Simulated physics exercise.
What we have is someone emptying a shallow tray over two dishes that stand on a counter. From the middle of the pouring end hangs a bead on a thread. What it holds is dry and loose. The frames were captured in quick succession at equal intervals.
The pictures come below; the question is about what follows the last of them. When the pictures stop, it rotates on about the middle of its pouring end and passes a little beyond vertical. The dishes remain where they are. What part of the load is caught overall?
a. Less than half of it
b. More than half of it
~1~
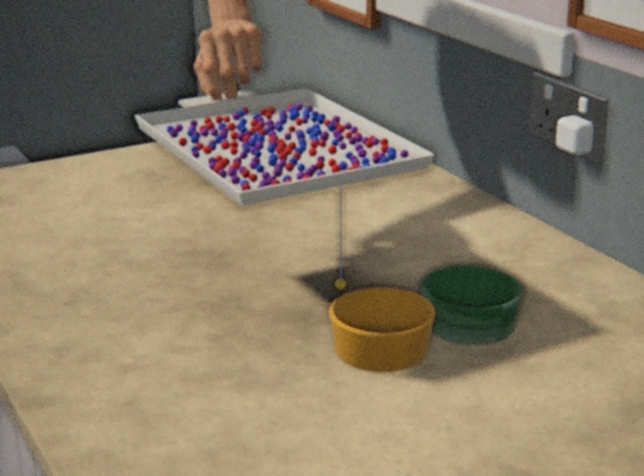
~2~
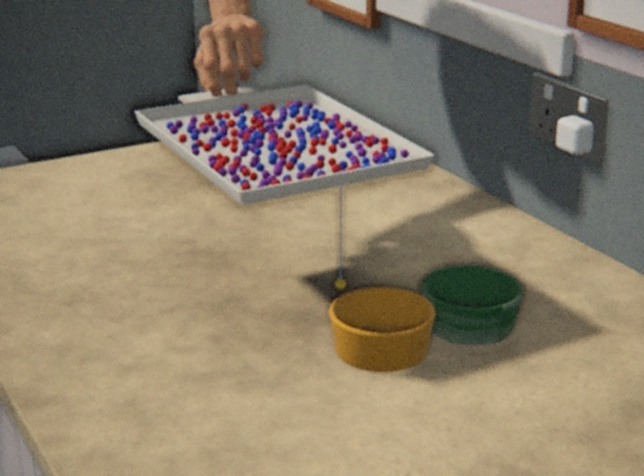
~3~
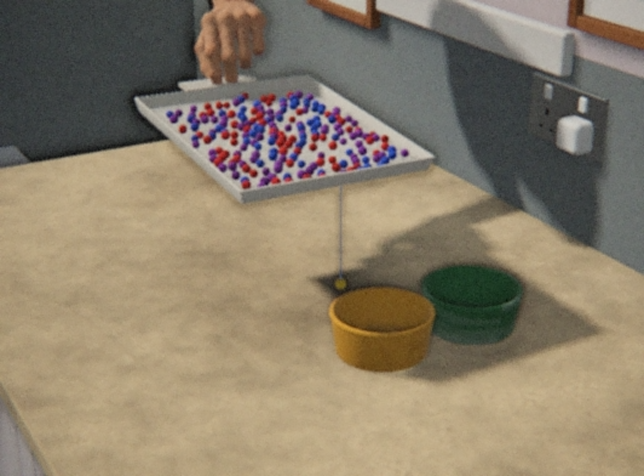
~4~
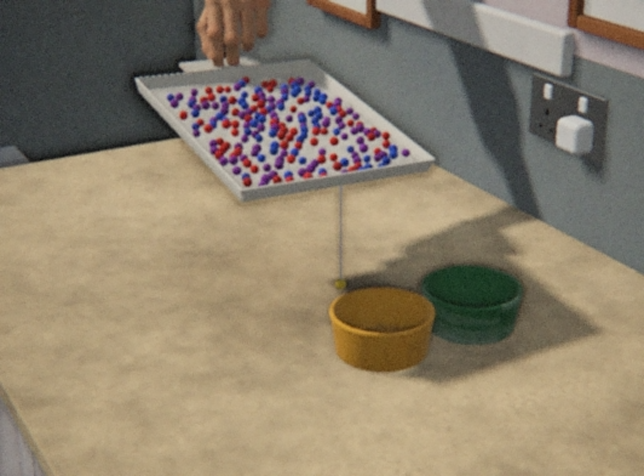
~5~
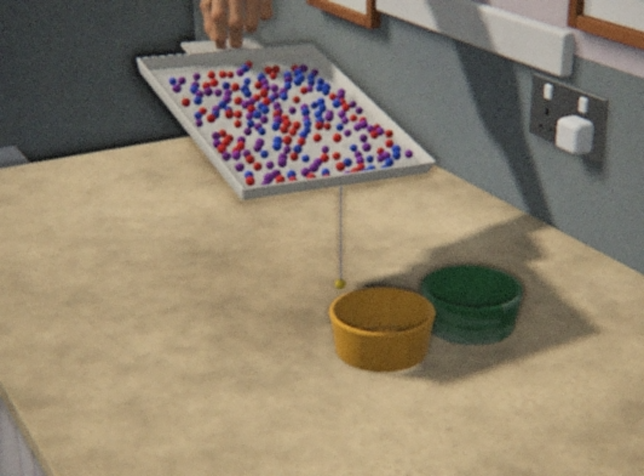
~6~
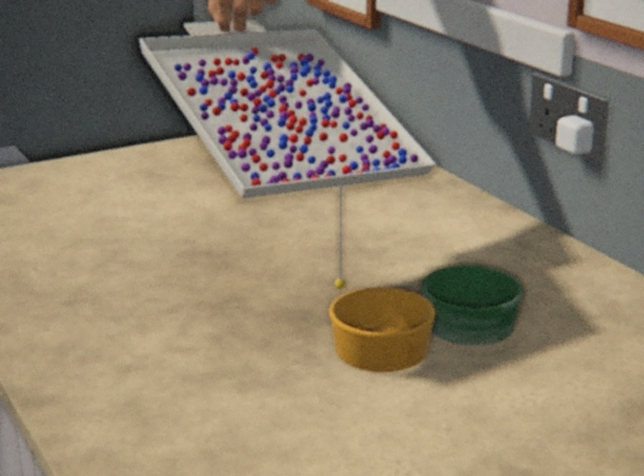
b, more than half of it.
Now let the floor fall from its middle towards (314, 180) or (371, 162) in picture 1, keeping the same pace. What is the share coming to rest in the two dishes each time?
First case around 30 per cent, second case 50 per cent.
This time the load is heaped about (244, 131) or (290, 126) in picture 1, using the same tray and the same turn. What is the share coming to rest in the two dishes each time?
Around 70 percent the first time and around 80 percent the second time.
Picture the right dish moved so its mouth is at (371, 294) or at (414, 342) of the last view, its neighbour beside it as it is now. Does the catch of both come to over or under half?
Try 1: Not up to half; try 2: Not up to half.
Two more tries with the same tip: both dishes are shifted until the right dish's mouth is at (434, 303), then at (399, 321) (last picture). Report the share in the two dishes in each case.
In the first position around 70 percent, in the second around 30 percent.
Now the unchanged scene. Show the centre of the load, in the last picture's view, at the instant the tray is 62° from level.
In the last view, the load is centred near (380, 172).
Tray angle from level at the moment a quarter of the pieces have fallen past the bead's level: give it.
Reading: Some 75°.
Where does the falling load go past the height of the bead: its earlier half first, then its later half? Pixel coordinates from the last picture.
Around (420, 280), followed by around (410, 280).
Soon after the last picture, tray tipped steeply; about two thirds on the tray; a small part in the left dish; a small part in the right dish; a stray few outside both; a small part in the air.
A little later, tray tipped past a quarter turn; a stray few on the tray; about a third in the left dish; about a third in the right dish; a small part outside both; a small part in the air.
Later still, tray tipped past a quarter turn; about half in the left dish; about a third in the right dish; about a quarter outside both.
By the end, tray tipped past a quarter turn; about half in the left dish; about a third in the right dish; about a quarter outside both.
